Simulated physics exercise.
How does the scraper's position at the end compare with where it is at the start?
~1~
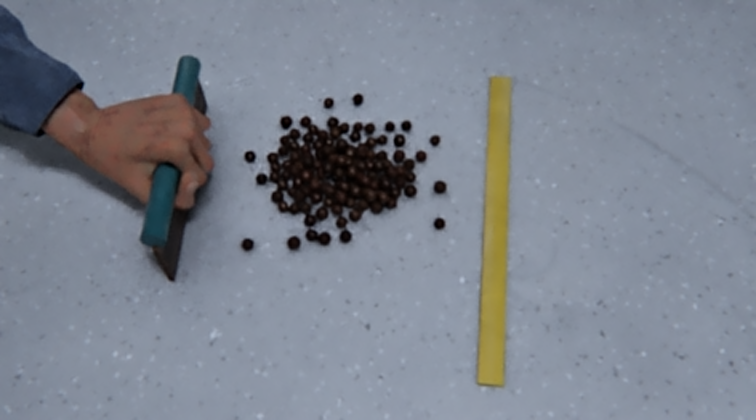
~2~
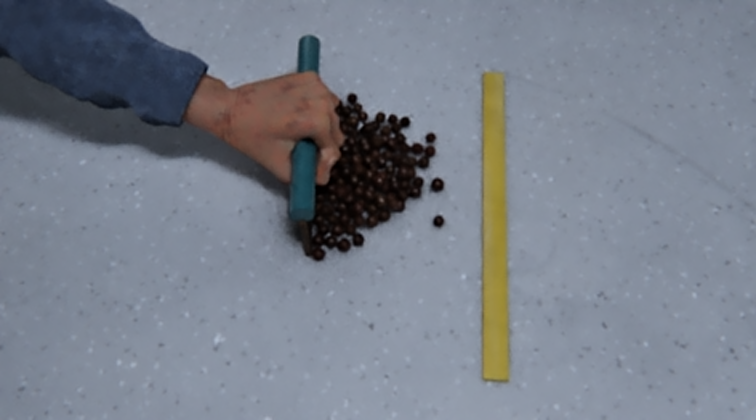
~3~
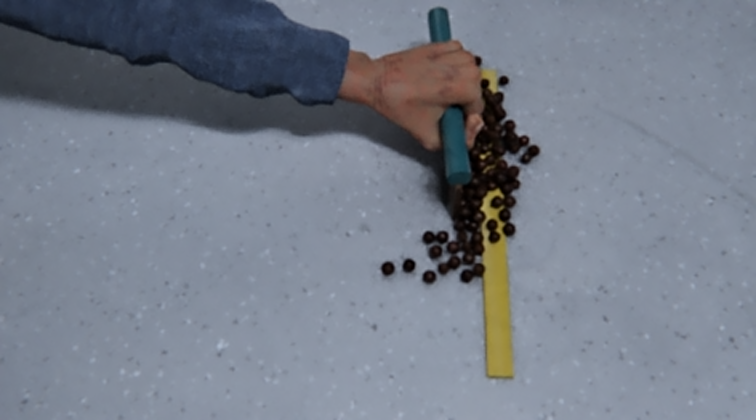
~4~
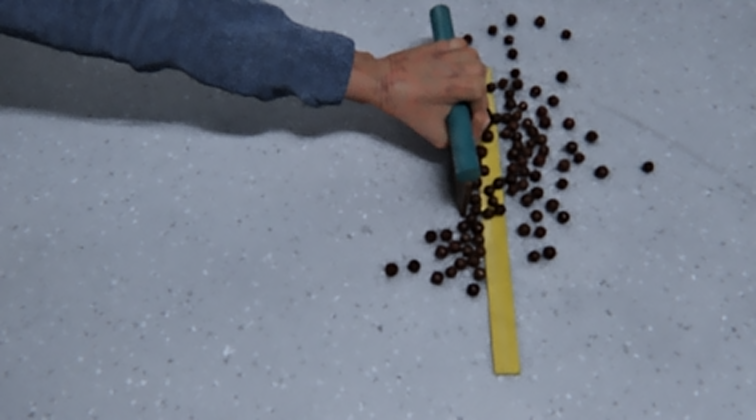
At the start the scraper is at the left, with the heap of balls between it and the yellow strip. By the end it is much farther right and somewhat higher up, right beside the strip.
